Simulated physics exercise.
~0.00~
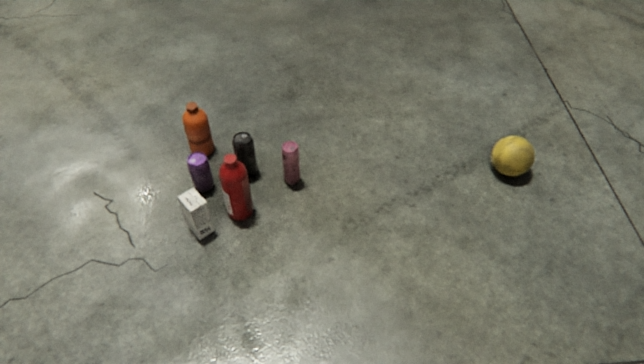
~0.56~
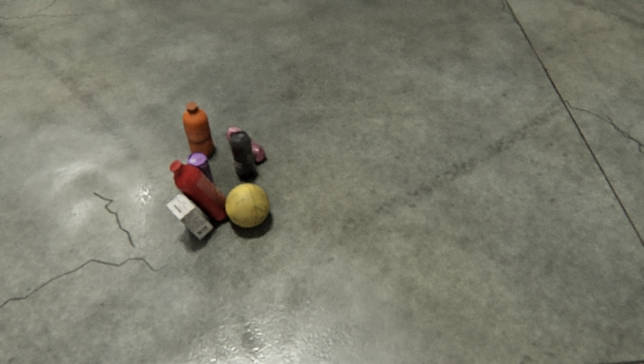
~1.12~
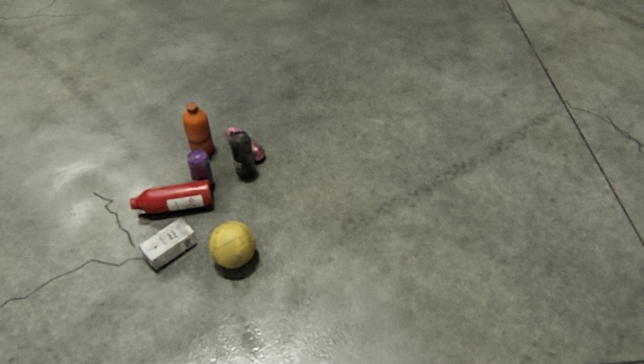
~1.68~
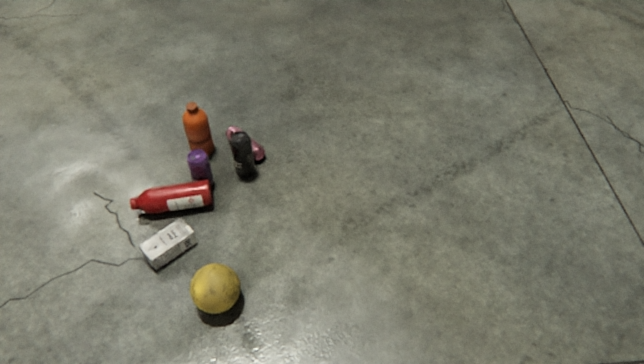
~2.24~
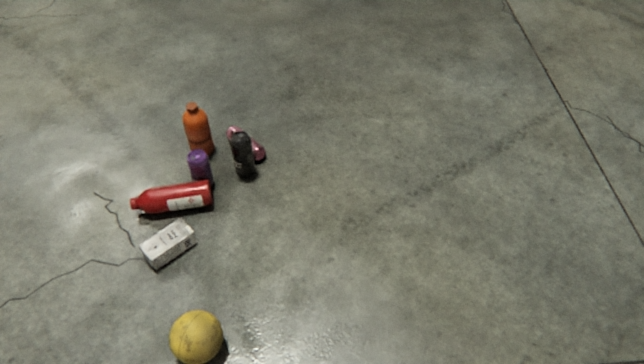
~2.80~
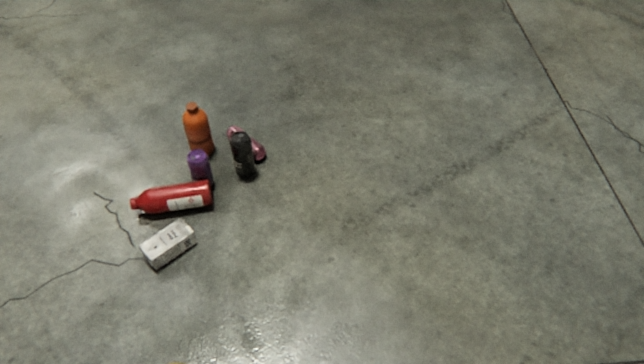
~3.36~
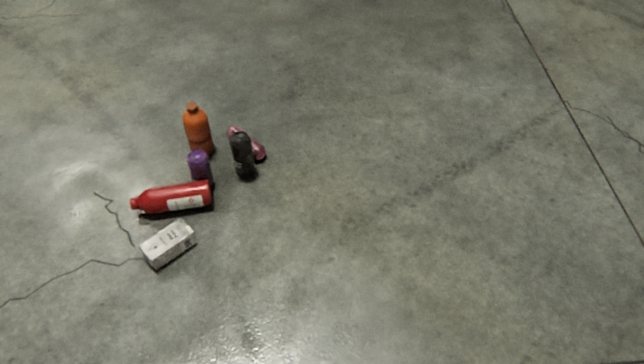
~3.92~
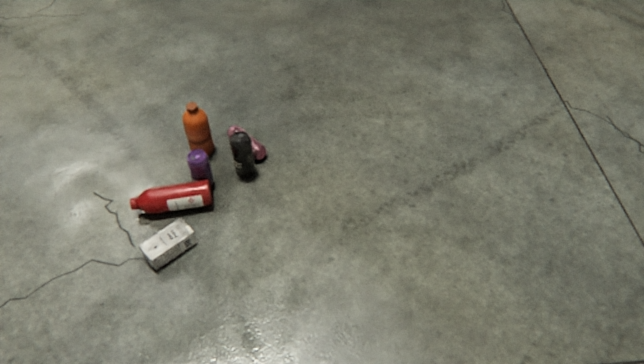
A tall red bottle stands among a small group on a cracked grey concrete floor, seen from above, with an orange bottle behind it, purple, black and pink cans around it, and a white carton in front. A yellow ball rolls in from the right and runs into the group. The pink can is knocked over behind the black one, while the red bottle and the white carton tip and fall to the left. The ball rolls on towards the viewer and out of sight at the bottom. The orange bottle, purple can and black can stay standing beside the three fallen things.
